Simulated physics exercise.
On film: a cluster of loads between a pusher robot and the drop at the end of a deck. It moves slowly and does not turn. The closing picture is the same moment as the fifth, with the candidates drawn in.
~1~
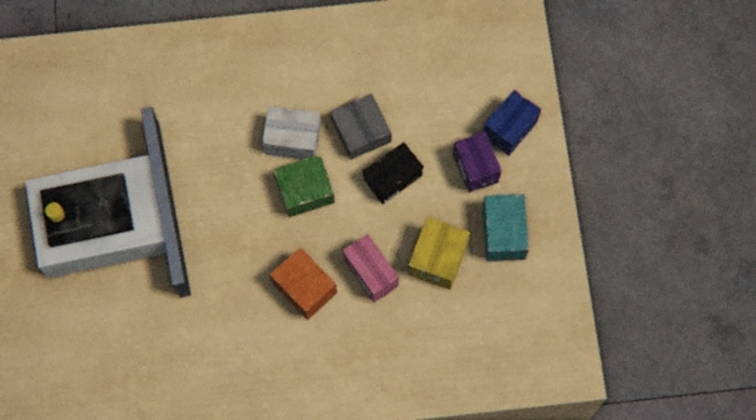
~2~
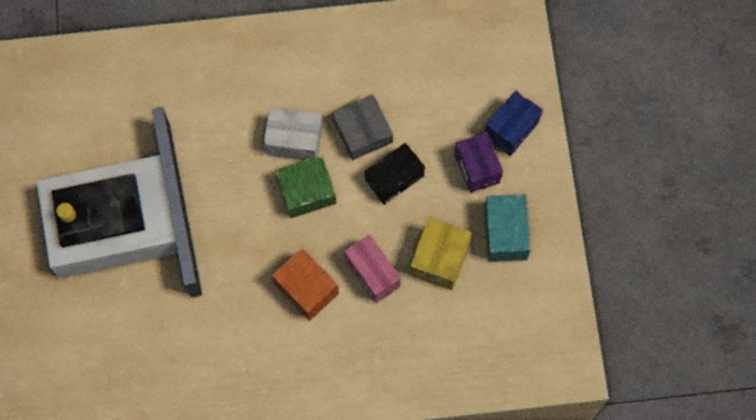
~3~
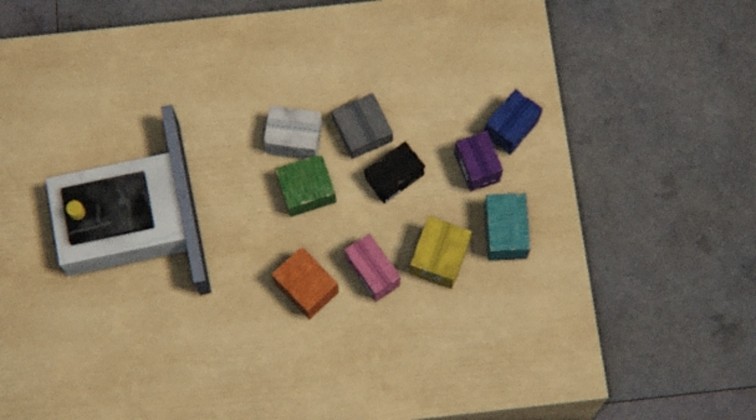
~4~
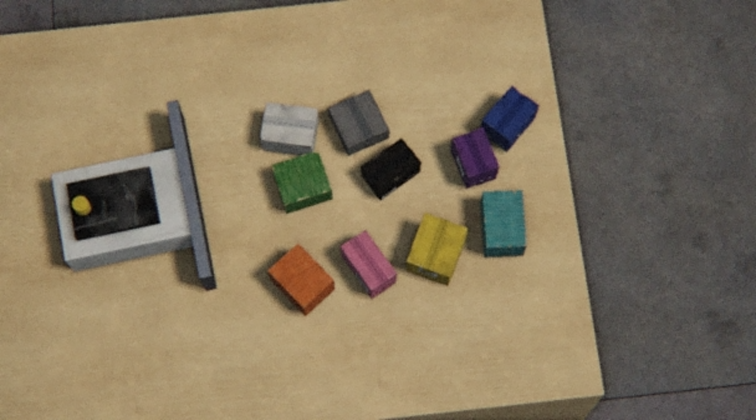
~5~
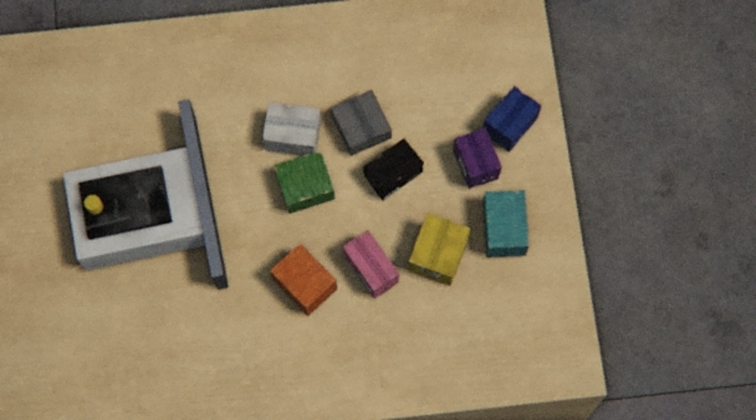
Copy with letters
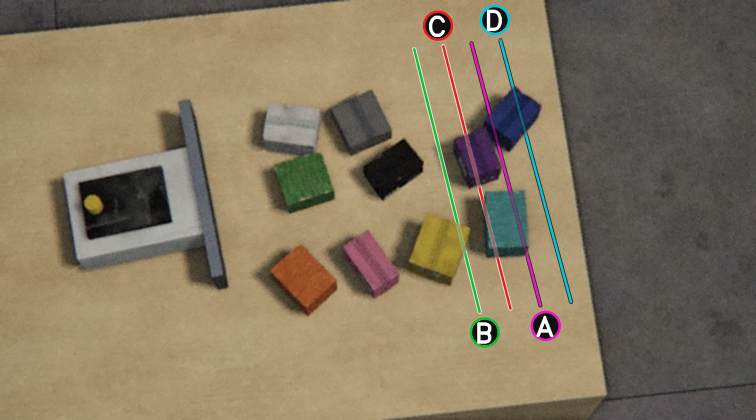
A white, box-like robot with a dark top panel, a yellow knob and a wide grey blade sits at the left of a pale wooden deck, seen from above against a grey floor. To its right lie ten scattered blocks: white, grey, green and black, orange, pink and yellow, with purple, blue and turquoise nearest the right edge. The robot creeps right without turning or touching the still blocks, while the view shifts very slightly.
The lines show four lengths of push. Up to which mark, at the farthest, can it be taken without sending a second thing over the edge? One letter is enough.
Up to line B.
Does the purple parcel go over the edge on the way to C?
Yes.
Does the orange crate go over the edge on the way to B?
No.
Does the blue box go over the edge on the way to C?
Yes.
On the marked copy, A at (505, 170); B at (446, 176); C at (476, 173); D at (535, 167).
Following B. Soon after the start, robot (220, 191); orange crate (336, 282); white parcel (309, 122).
Later, robot (308, 182); blue box (522, 114); turquoise crate (528, 217).
In the end, robot (374, 175); purple parcel (565, 158); blue box (550, 109); none fallen.
As for the rest, A drops five; C drops two; D drops five.
